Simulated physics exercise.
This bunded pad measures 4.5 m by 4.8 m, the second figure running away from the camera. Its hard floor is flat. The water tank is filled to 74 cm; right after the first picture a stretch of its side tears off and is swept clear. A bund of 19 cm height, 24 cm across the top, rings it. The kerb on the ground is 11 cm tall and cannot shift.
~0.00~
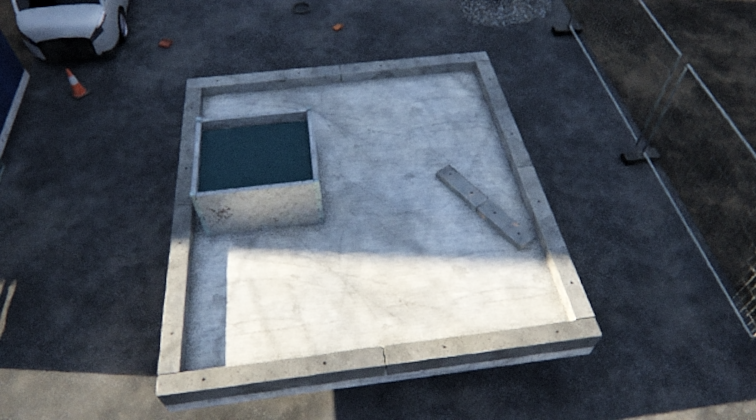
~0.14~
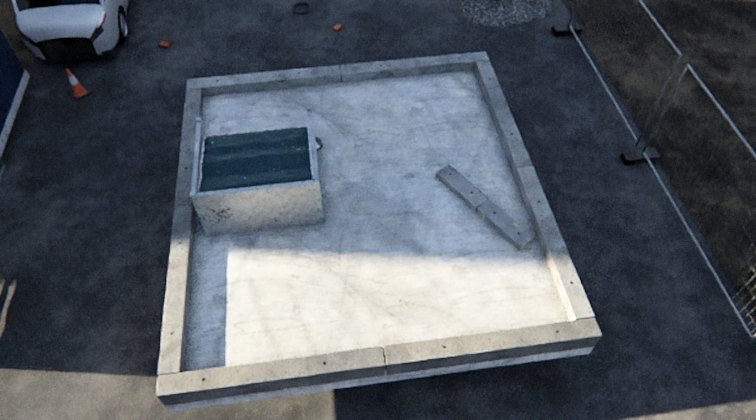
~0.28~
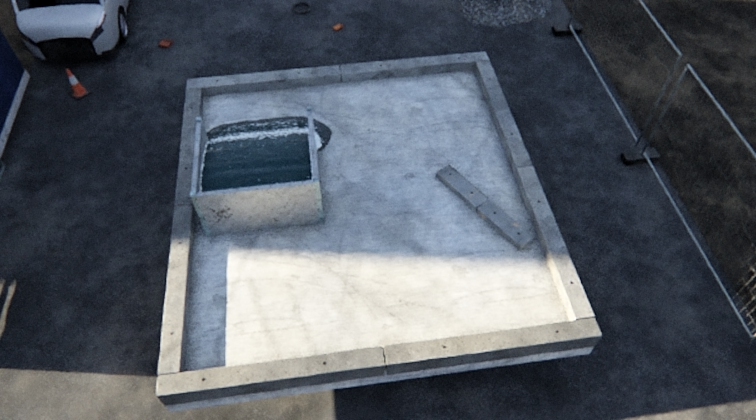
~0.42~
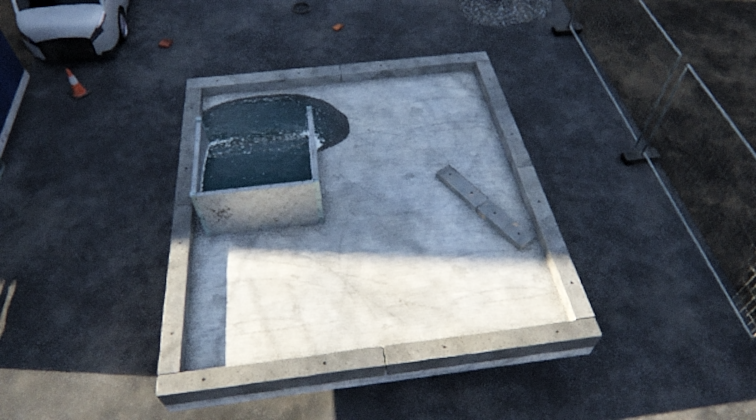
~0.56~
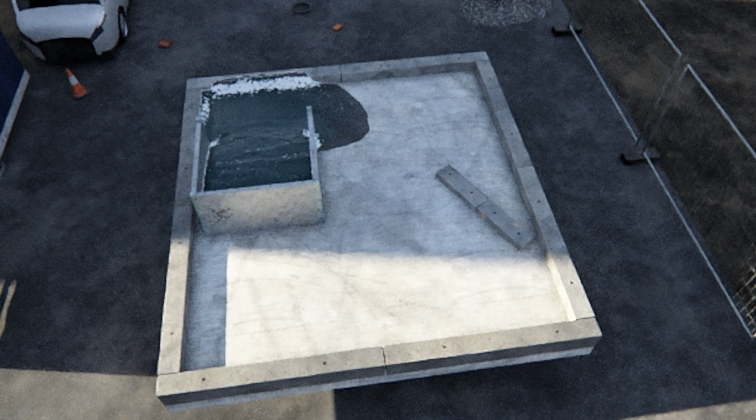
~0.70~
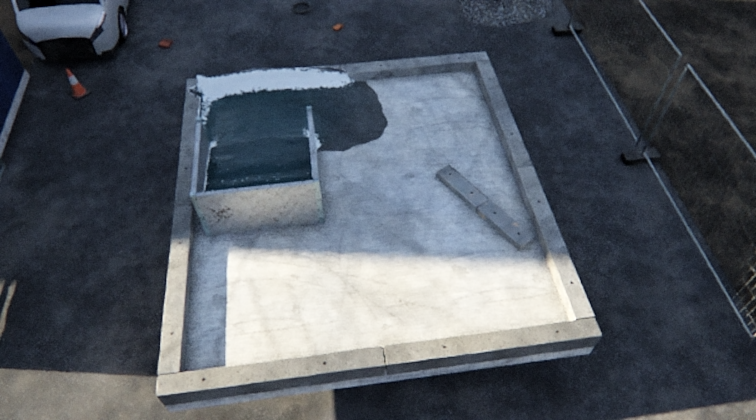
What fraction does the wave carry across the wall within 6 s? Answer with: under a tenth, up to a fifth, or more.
Of the water, more than a fifth goes over.
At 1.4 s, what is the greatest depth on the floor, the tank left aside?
Roughly 52 cm.
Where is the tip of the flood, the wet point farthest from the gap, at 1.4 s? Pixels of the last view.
At about (456, 76).
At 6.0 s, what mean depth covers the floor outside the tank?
Roughly 4 cm.
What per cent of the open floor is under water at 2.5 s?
About 35 per cent.
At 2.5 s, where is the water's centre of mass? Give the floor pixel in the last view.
Around (302, 128).
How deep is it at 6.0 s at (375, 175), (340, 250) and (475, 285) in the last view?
Roughly 2, 0 and 2 cm, in turn.
After 1.1 s water covers 20 % of the floor and is deepest (60 cm) near (216, 99); 5 % is over the wall.
After 1.4 s water covers 20 % of the floor and is deepest (52 cm) near (227, 98); 15 % is over the wall.
After 2.5 s water covers 30 % of the floor and is deepest (22 cm) near (204, 108); 29 % is over the wall.
After 4.0 s water covers 45 % of the floor and is deepest (20 cm) near (518, 219); 30 % is over the wall.
After 6.0 s water covers 60 % of the floor and is deepest (16 cm) near (522, 230); 30 % is over the wall.
